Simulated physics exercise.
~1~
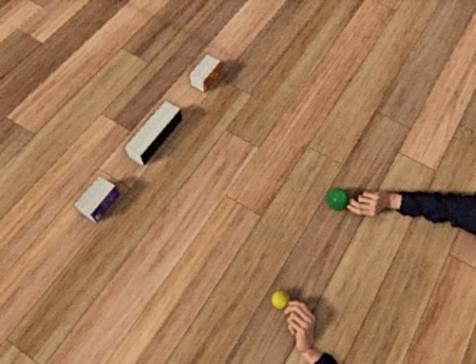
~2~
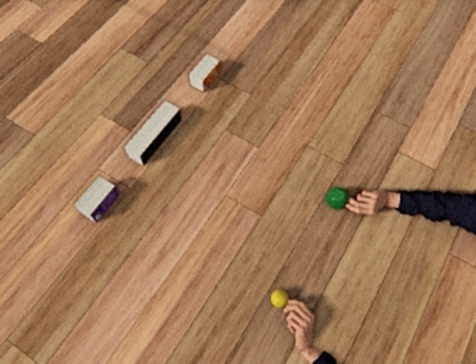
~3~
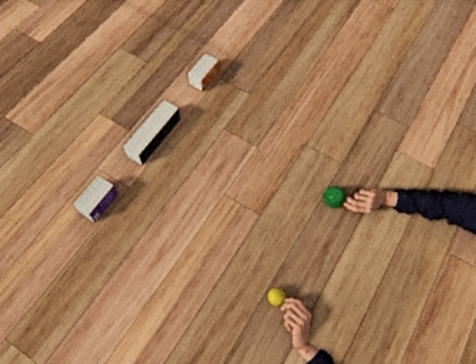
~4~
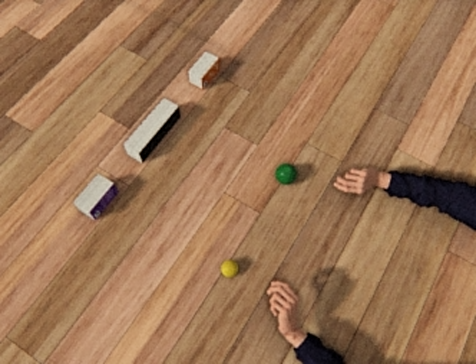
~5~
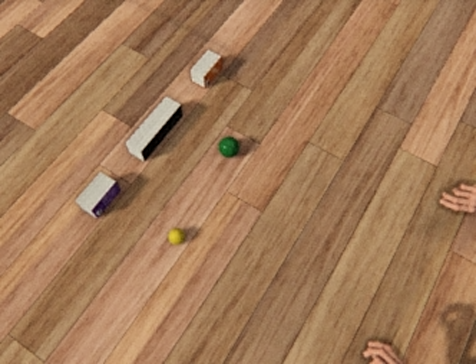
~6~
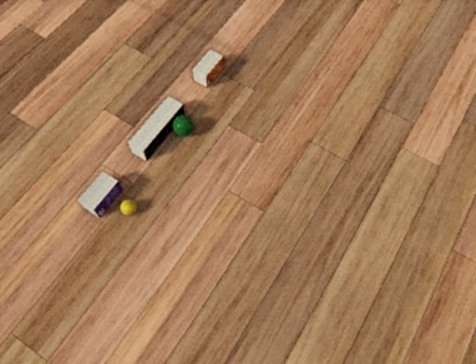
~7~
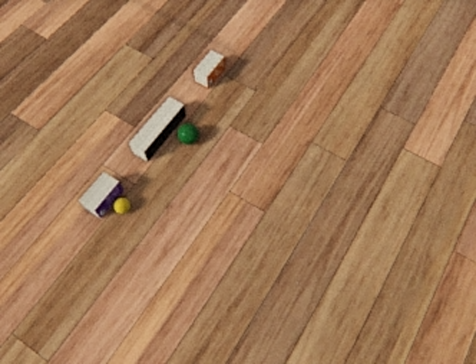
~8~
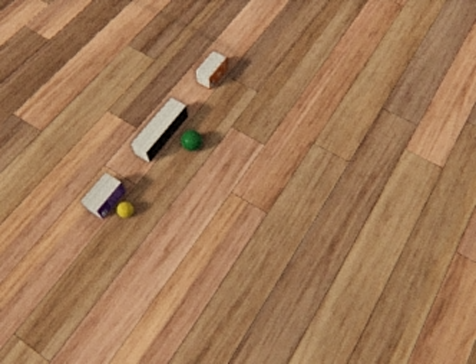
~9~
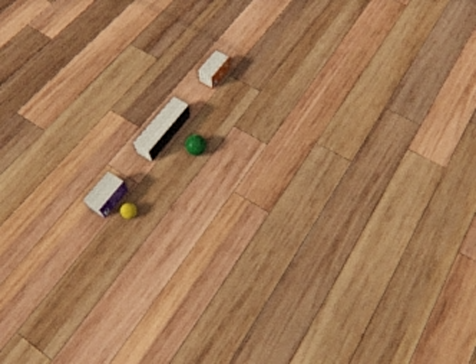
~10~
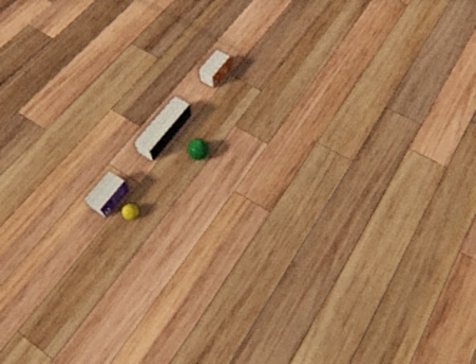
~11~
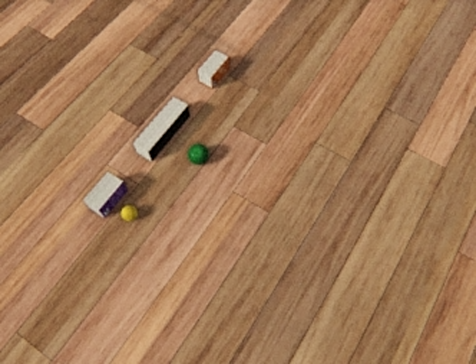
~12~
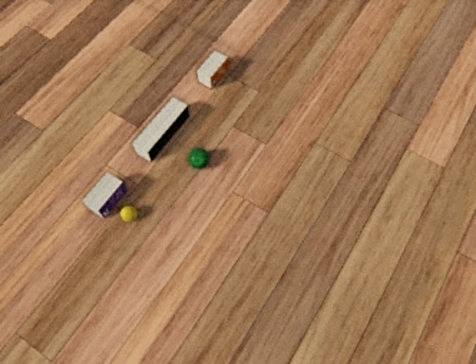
Two hands roll a yellow ball and a green ball into blocks, where they rebound and stop.
